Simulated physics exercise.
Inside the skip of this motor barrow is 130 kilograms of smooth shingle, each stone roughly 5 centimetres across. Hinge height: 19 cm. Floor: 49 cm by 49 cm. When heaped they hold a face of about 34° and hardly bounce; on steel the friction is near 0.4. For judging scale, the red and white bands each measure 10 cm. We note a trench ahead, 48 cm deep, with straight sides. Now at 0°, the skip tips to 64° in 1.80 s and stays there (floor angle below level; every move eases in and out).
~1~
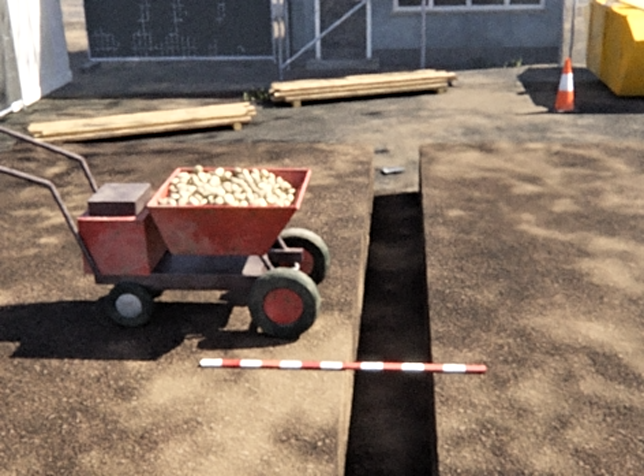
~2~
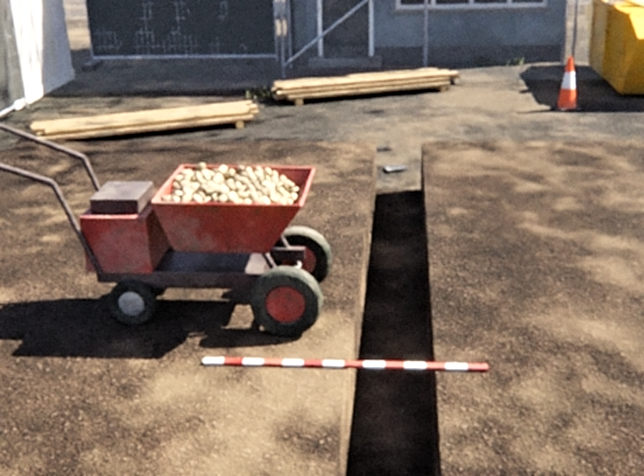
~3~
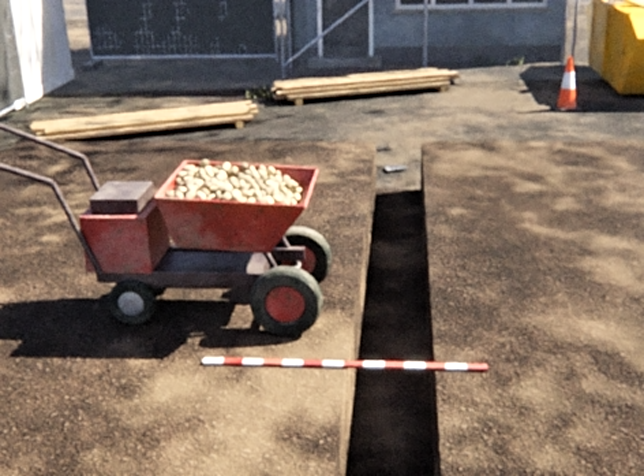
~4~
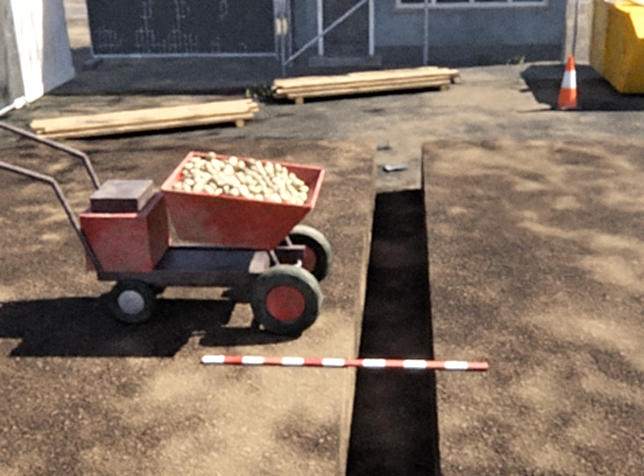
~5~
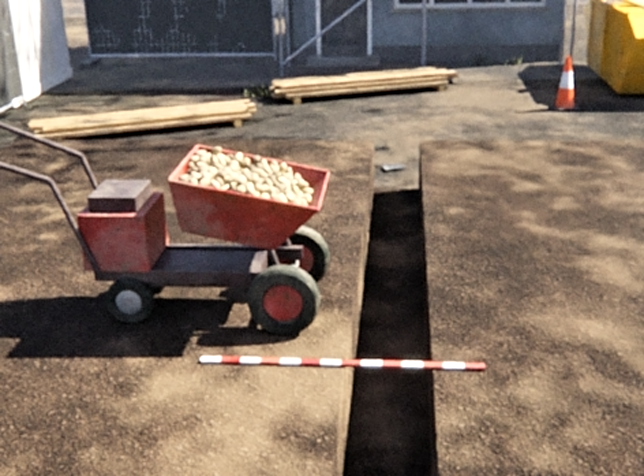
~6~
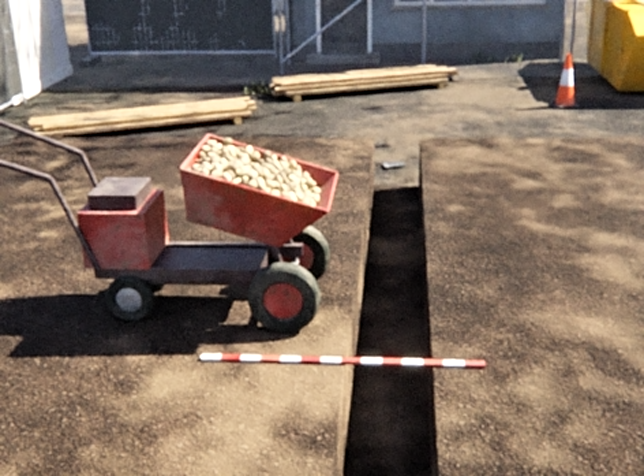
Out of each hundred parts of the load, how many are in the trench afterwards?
About 67 out of 100.
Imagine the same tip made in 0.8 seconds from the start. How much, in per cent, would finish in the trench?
45 %.
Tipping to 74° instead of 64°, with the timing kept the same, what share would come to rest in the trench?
I'd expect around 60 in a hundred.
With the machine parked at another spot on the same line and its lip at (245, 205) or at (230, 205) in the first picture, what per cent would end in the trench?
Close to 95 percent in the first case, 85 percent in the second.
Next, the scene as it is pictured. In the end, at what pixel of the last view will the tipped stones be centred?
Centre estimate: Around (411, 368).
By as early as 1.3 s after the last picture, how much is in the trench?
Some 25 per cent.
Then, 0.8 s after the last picture the floor is at 54°, 98 % in the skip, 2 % in the trench; the foremost stones are at (395, 236).
Then, 1.3 s after the last picture the floor is at 64°, 56 % in the skip, 25 % in the trench, 19 % past the trench; the foremost stones are at (504, 300).
Then, 1.6 s after the last picture the floor is at 64°, 35 % in the skip, 37 % in the trench, 28 % past the trench; the foremost stones are at (572, 308).
Then, 3.6 s after the last picture the floor is at 64°, 6 % in the skip, 67 % in the trench, 27 % past the trench; the foremost stones are at (641, 315).
